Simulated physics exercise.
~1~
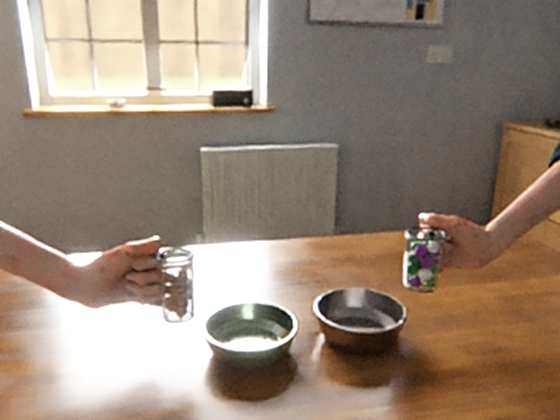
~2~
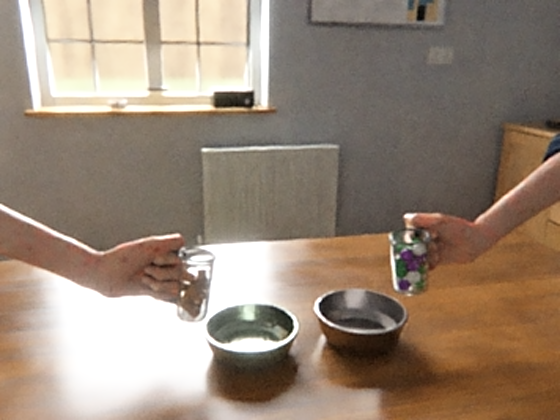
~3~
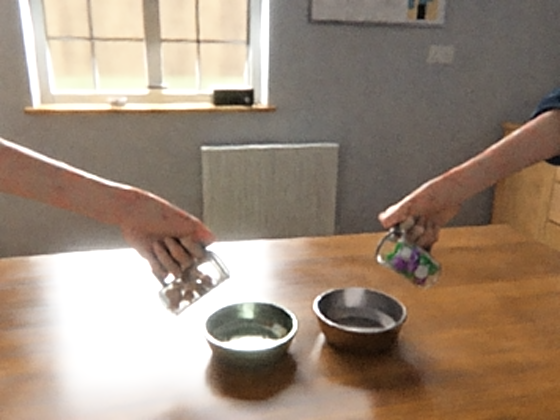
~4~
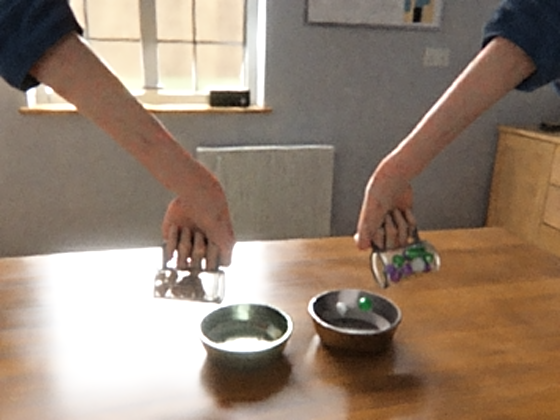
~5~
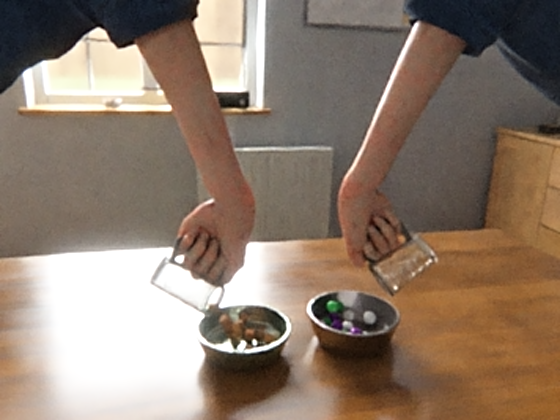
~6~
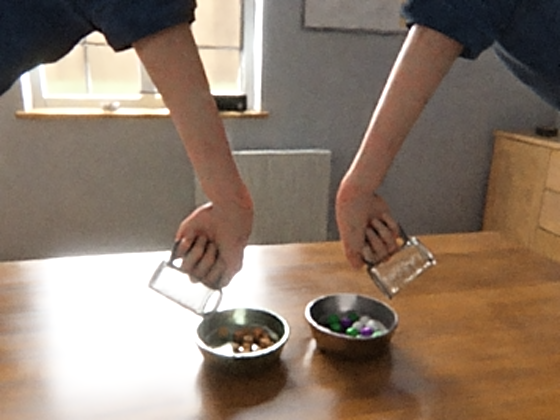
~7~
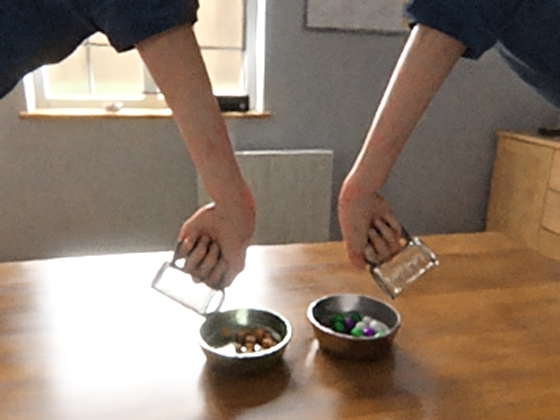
At a wooden table, two hands tip cups of small pieces into separate shallow bowls.
